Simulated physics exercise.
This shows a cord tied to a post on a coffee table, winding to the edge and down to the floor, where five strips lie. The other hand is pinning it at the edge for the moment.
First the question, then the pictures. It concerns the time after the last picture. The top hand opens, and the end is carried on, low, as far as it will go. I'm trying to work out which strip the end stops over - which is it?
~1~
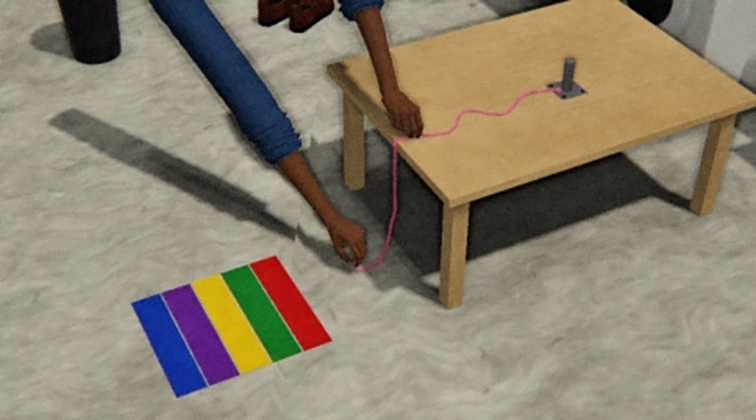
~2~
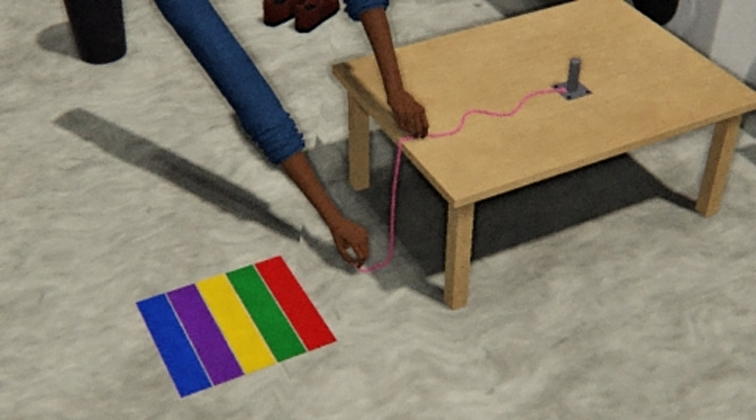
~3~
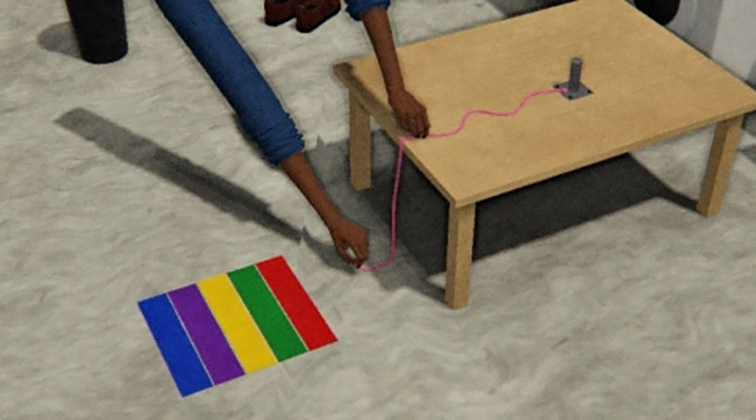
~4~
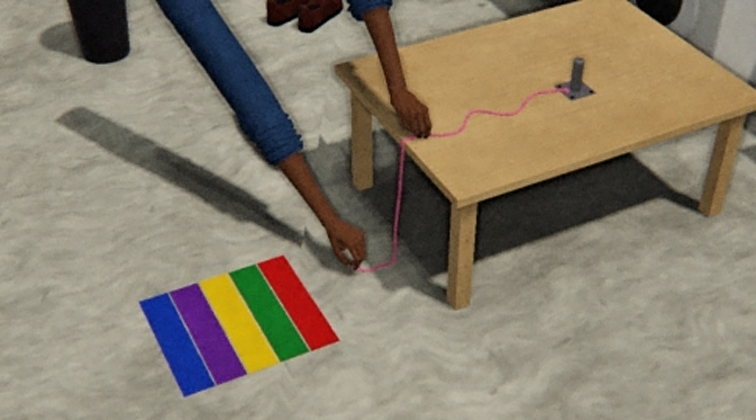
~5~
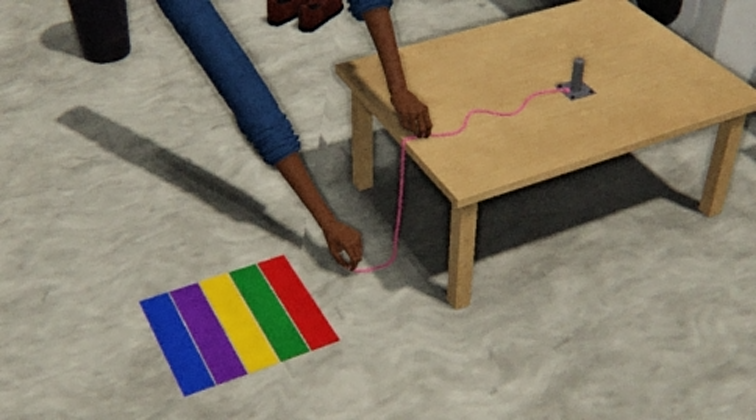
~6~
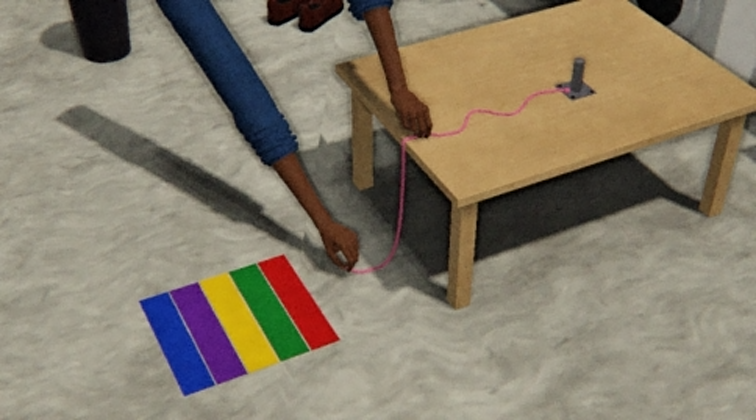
It stops over the yellow one.
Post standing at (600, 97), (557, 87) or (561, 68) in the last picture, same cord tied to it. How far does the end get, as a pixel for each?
Results per try: (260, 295); (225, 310); (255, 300).
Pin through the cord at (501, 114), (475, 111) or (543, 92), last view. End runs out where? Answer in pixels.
Roughly (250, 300), (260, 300) and (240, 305).
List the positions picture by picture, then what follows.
End (354, 264); red (308, 329); green (278, 340); yellow (247, 351); purple (216, 363); blue (183, 374), in the first frame.
End (356, 265); cord through (538, 93) (496, 114) (455, 132) (400, 151) (393, 205) (390, 256), in the second frame.
End (355, 265), in the third frame.
End (353, 266); cord through (541, 93) (499, 114) (459, 132) (403, 150) (398, 205) (395, 255), in the fourth frame.
End (350, 267), in the fifth frame.
End (346, 268); cord through (542, 93) (500, 114) (459, 131) (404, 150) (402, 203) (392, 254), in the sixth frame.
A little later, end near (290, 287); over red.
Next, end near (257, 298); over green.
When it is tight, end near (238, 305); over yellow. It gets as far as the yellow strip.
